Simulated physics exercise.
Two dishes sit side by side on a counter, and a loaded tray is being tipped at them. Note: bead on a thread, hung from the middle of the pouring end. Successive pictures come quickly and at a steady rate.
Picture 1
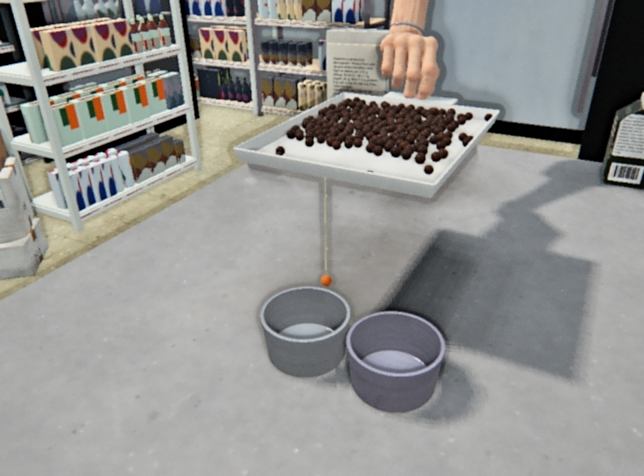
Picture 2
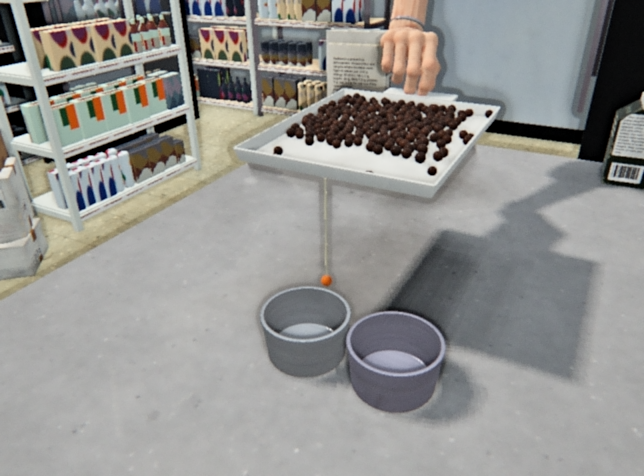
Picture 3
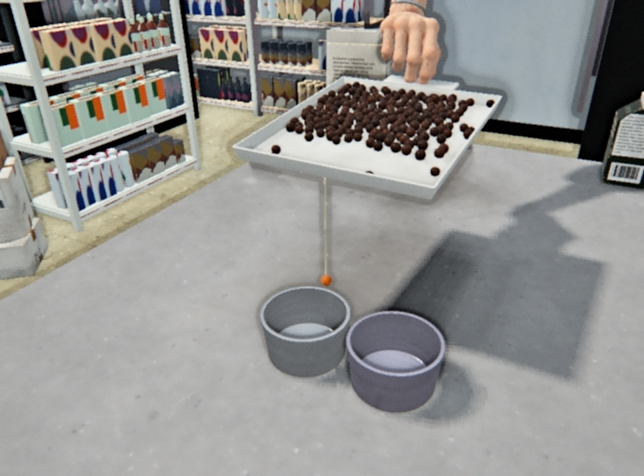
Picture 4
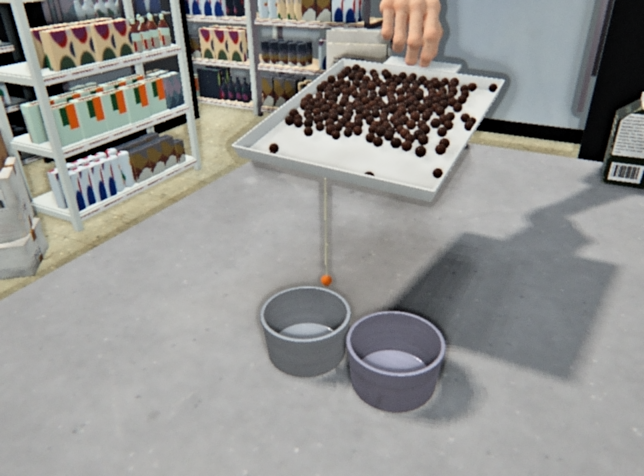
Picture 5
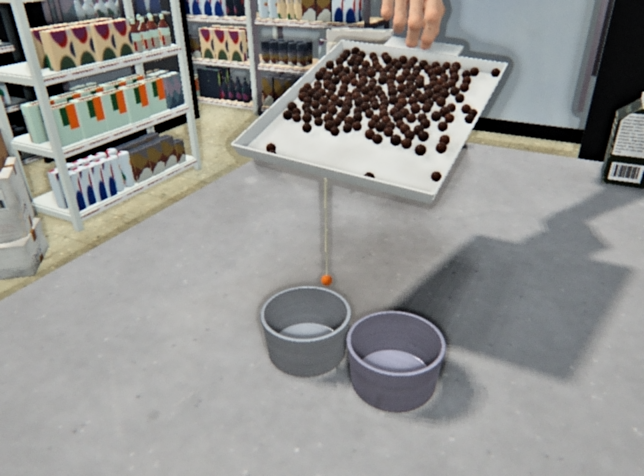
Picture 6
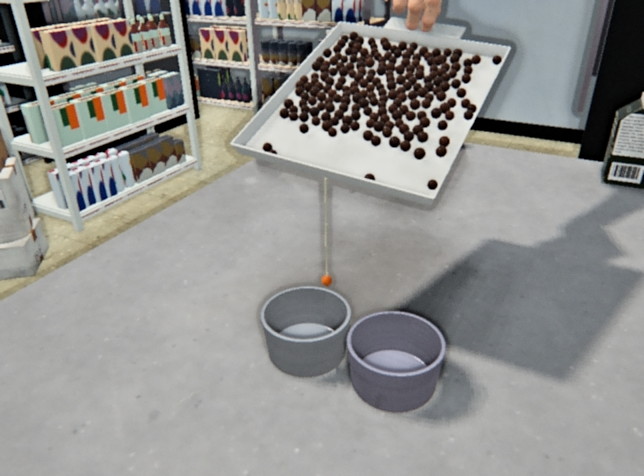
Tray of dark chocolate balls tilting steadily as a hand raises its far end above two empty dishes on a grey counter.
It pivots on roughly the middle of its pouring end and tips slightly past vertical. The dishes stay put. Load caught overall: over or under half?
Over.
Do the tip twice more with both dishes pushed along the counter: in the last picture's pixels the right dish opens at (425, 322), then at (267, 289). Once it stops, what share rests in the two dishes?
Trial 1 around 20 percent, trial 2 around 0 percent.
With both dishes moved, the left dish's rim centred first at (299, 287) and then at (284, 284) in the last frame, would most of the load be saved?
Try 1: A lesser share; try 2: A lesser share.
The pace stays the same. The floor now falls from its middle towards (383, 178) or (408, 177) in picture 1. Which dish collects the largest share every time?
So, the dish at the right the first time round, the dish at the right the second.
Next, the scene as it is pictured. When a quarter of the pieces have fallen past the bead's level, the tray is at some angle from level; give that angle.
Roughly 65 degrees.
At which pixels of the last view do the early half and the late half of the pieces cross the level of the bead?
First roughly (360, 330), then roughly (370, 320).
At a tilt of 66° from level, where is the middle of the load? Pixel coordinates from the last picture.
(364, 215).
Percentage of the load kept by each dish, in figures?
Estimate - left dish 20 percent, right dish 50 percent.
Soon after the last picture, tray tipped steeply; about half on the tray; a small part in the right dish; a small part in the left dish; a small part outside both; about a third in the air.
A little later, tray tipped past a quarter turn; about half in the right dish; about a quarter in the left dish; about a quarter outside both; a small part in the air.
Later still, tray tipped past a quarter turn; about half in the right dish; about a quarter in the left dish; about a third outside both.
By the end, tray tipped past a quarter turn; about half in the right dish; about a quarter in the left dish; about a third outside both.
